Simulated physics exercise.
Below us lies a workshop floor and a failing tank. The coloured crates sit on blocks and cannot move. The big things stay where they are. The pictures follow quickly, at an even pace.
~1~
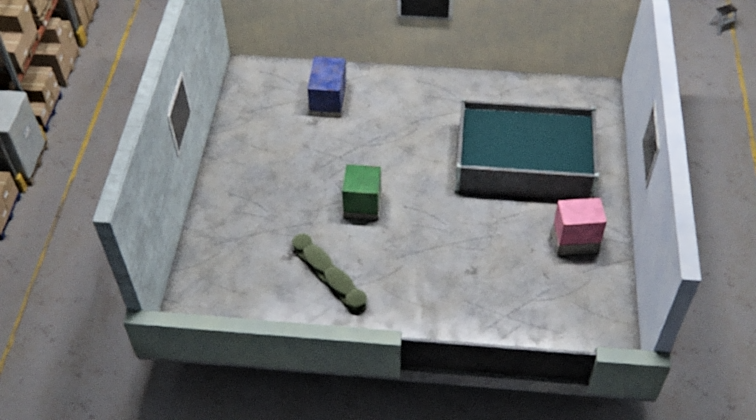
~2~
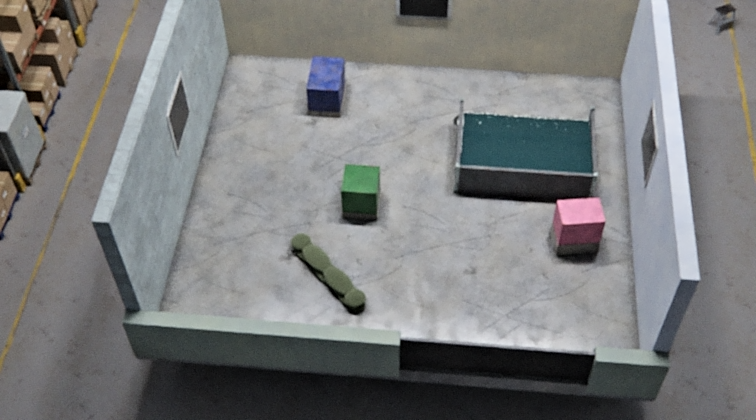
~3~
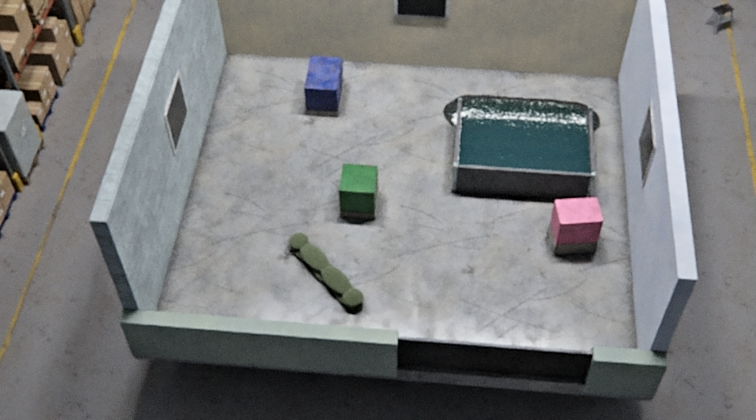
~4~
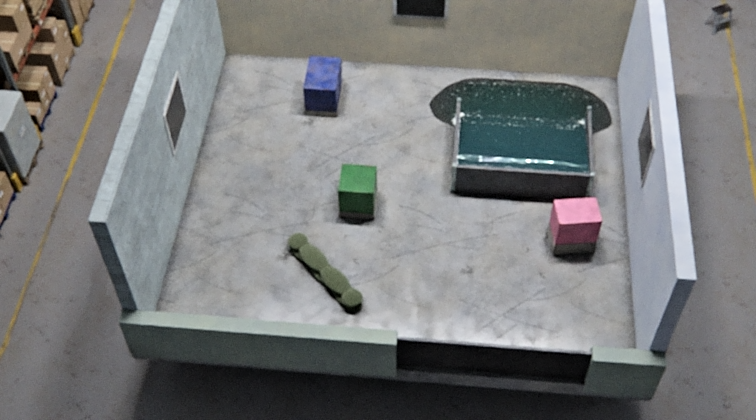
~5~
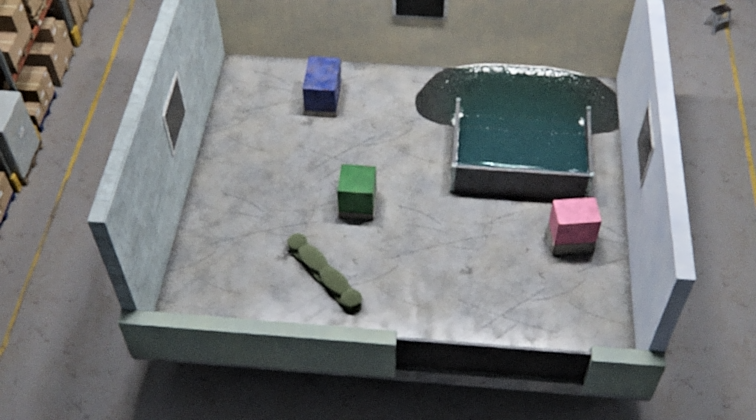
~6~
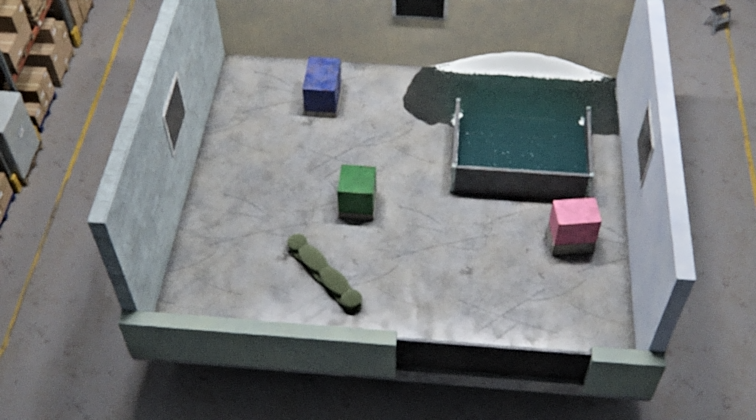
Water poured out of the far side of a dark green tank and spread across the grey floor to the back wall, while the blue, green and pink blocks stayed where they were.
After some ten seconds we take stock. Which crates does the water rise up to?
In the end: The pink crate escapes dry; the green crate escapes dry; the blue crate is wetted.
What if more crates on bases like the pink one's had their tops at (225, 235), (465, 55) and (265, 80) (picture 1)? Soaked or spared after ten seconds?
As listed: Stays dry, gets wet, remains dry.
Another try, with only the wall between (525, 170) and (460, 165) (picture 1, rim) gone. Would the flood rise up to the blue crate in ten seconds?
One by one: Blue stays dry.
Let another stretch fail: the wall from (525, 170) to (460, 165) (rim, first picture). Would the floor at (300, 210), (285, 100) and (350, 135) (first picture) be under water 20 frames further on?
One after the other: Flooded, no water, not flooded.
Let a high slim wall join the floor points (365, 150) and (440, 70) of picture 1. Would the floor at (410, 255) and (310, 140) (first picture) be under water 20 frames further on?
In that order: Covered, clear.
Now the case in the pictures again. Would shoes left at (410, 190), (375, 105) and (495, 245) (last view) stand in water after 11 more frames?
In turn: No water, under water, dry.
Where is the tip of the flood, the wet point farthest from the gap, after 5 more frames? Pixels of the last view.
Roughly at (355, 68).
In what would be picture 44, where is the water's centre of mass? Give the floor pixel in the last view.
At about (437, 167).
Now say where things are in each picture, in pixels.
Still water in the water tank at (527, 140), in the first picture.
The front is at a hidden place, out from the gap on the water tank's far side, in the second picture.
Water pours out on the water tank's far side and has run to (449, 110), in the third picture.
The front is at (600, 106), out from the gap on the water tank's far side, in the fourth picture.
Water pours out on the water tank's far side and has run to (605, 90), in the fifth picture.
Water pours out on the water tank's far side and has run to (614, 79), in the sixth picture.
A moment on, water covers 15 % of the floor; the pink crate not reached, the green crate not reached, the blue crate not reached.
Next, water covers 20 % of the floor; the pink crate not reached, the green crate not reached, the blue crate water round its plinth.
Then, water covers 40 % of the floor; the pink crate water round its plinth, the green crate water round its plinth, the blue crate water round its plinth.
Later, water covers 75 % of the floor; the pink crate water round its plinth, the green crate water round its plinth, the blue crate water round its plinth.
In the end, water covers 95 % of the floor; the pink crate stayed above the water, the green crate stayed above the water, the blue crate was topped.
